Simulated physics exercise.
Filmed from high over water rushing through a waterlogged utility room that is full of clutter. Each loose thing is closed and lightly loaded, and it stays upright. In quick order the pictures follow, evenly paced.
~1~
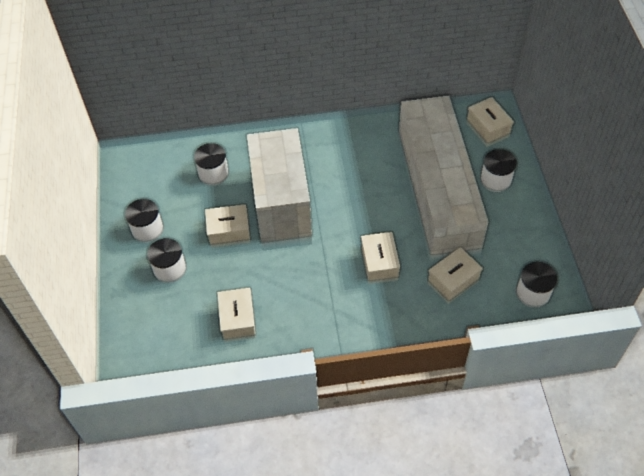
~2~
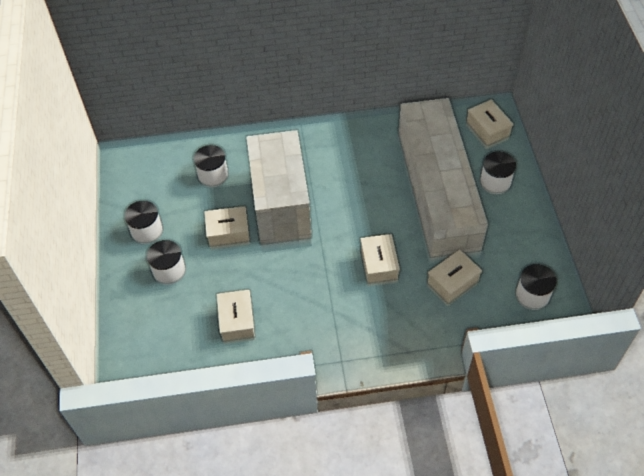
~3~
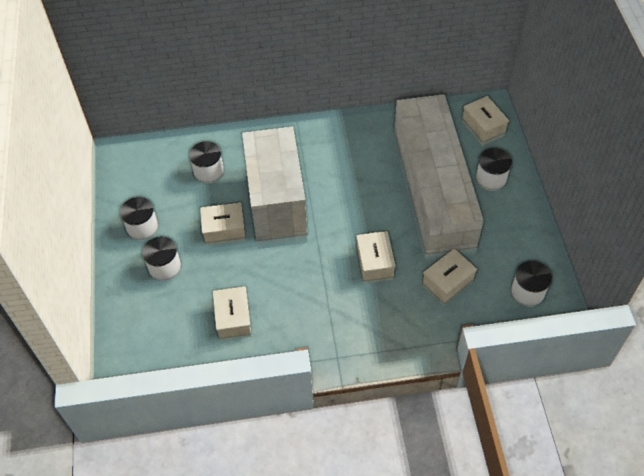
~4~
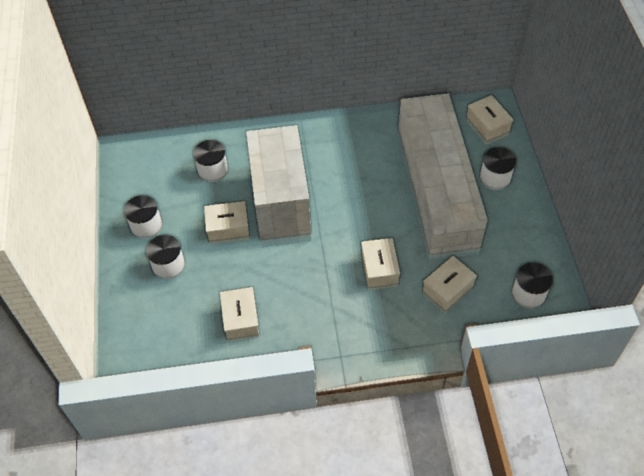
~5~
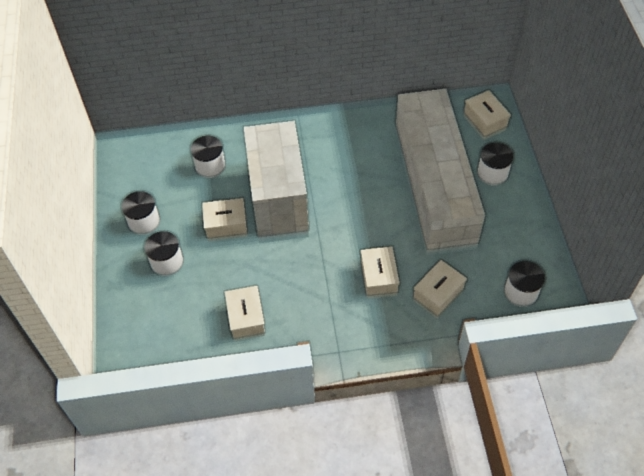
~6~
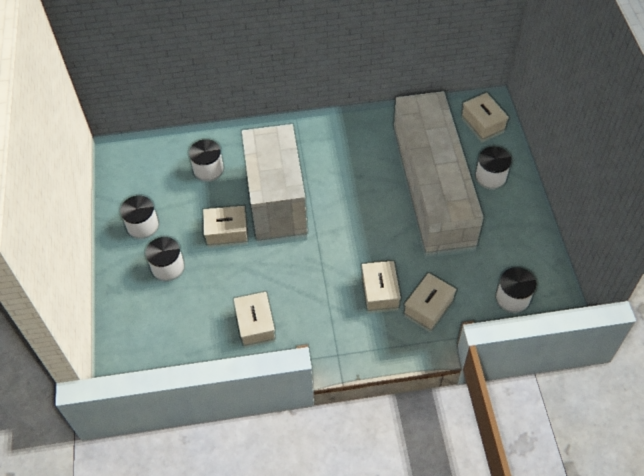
A brown gate in the low front wall of a flooded, walled room swung open outward, and then a few of the floating boxes and a drum near the opening drifted slightly while the rest barely moved.
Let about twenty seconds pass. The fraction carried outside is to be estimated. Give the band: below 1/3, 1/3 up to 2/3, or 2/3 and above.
Band: 2/3 and above.
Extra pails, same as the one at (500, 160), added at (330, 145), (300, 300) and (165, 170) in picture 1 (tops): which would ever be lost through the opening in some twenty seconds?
First escapes, second escapes, third doesn't escape.
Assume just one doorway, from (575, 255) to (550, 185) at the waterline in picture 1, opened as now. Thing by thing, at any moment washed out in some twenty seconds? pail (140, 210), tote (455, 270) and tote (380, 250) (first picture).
Result by object, in the order asked: Not flushed / flushed / flushed.
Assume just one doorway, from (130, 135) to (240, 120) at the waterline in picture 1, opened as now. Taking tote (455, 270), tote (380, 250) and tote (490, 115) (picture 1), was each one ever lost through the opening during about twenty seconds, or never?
In the order given, it's remains behind, remains behind, remains behind.
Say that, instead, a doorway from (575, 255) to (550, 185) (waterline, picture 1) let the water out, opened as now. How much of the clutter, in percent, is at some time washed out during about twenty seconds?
Roughly 50 in a hundred.
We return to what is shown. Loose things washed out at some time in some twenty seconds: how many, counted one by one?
The count is 7.
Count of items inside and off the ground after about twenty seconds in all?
2 of them.
A moment on, 2 of 10 are out; 8 afloat.
Next, 4 of 10 are out; 5 afloat.
Later, 7 of 10 are out; 2 afloat.
In the end, 7 of 10 are out; 2 afloat.
